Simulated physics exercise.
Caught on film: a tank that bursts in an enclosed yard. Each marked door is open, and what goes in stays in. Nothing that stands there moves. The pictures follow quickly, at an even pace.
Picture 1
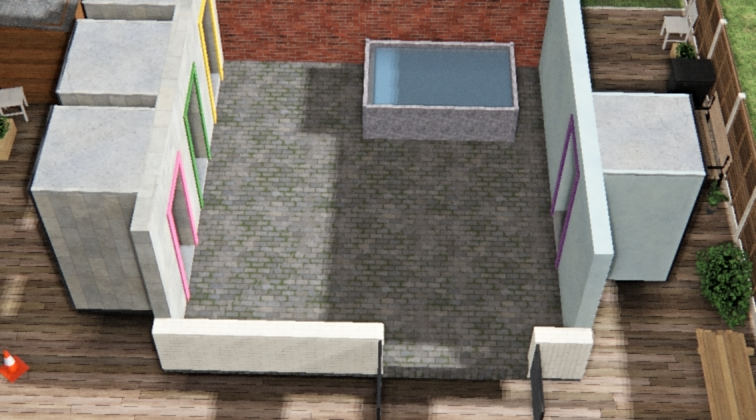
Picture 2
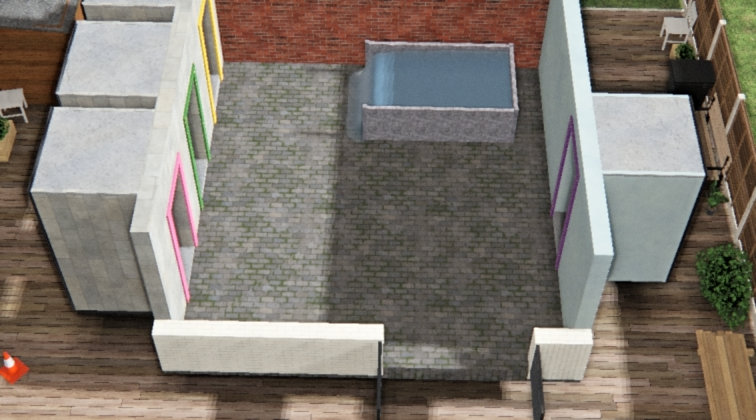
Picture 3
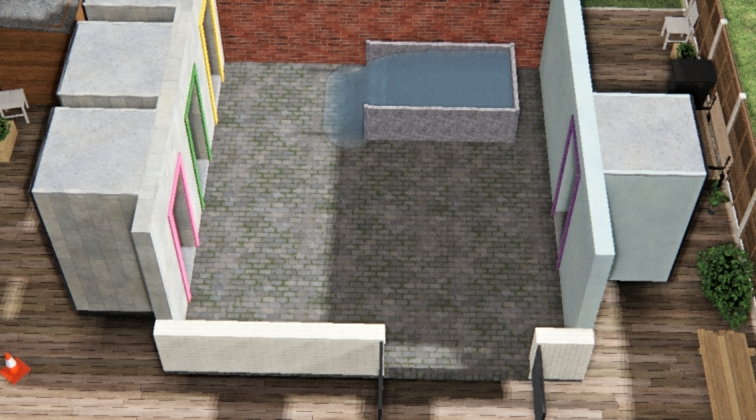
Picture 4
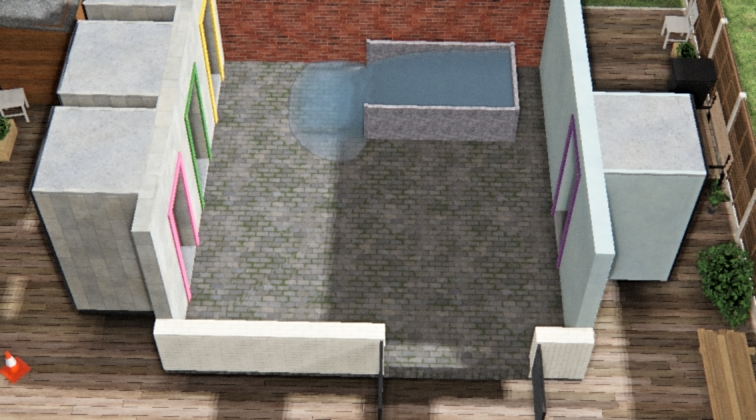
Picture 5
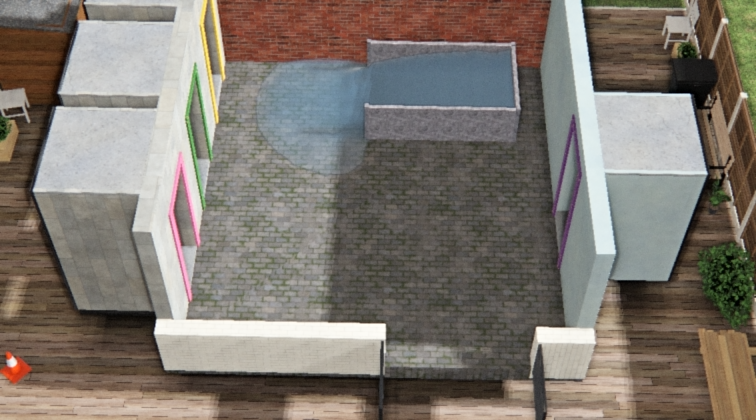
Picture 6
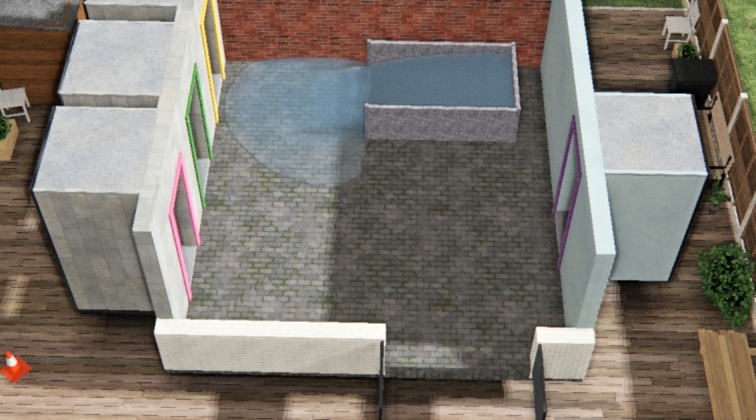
The clip shows a walled, paved yard seen from above, where water in a stone-sided tank by the brick wall pours out of the tank's left side and spreads leftward and forward across the paving in a widening, rounded sheet.
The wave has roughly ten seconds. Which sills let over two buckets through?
In the end: The green door takes more than that; the pink door takes more than that; the purple door stays under that; the yellow door takes more than that.
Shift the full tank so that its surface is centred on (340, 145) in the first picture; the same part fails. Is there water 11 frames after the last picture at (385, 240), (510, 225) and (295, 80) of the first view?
In that order: No water, clear, flooded.
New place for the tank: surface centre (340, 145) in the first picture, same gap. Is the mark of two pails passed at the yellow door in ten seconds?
In short: The yellow one holds.
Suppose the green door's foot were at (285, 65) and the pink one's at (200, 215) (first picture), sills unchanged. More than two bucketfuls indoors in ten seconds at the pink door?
In short: Pink lets more in.
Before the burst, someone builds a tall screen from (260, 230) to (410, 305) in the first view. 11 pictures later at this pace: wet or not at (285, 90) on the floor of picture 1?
Verdict: Wet.
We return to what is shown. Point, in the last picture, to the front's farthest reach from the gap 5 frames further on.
I would point to (205, 201).
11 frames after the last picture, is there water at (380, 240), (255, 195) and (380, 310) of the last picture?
In that order: Dry, flooded, free of water.
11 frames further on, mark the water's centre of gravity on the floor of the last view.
Around (336, 114).
A moment on, water covers 25 % of the floor; the green door under two buckets in, the pink door not reached, the purple door not reached, the yellow door over two buckets in.
Next, water covers 30 % of the floor; the green door over two buckets in, the pink door wet at the sill, nothing in, the purple door not reached, the yellow door far over two buckets in.
Then, water covers 40 % of the floor; the green door over two buckets in, the pink door under two buckets in, the purple door not reached, the yellow door far over two buckets in.
Later, water covers 75 % of the floor; the green door far over two buckets in, the pink door over two buckets in, the purple door not reached, the yellow door far over two buckets in.
In the end, water covers 95 % of the floor; the green door far over two buckets in, the pink door far over two buckets in, the purple door wet at the sill, nothing in, the yellow door far over two buckets in.
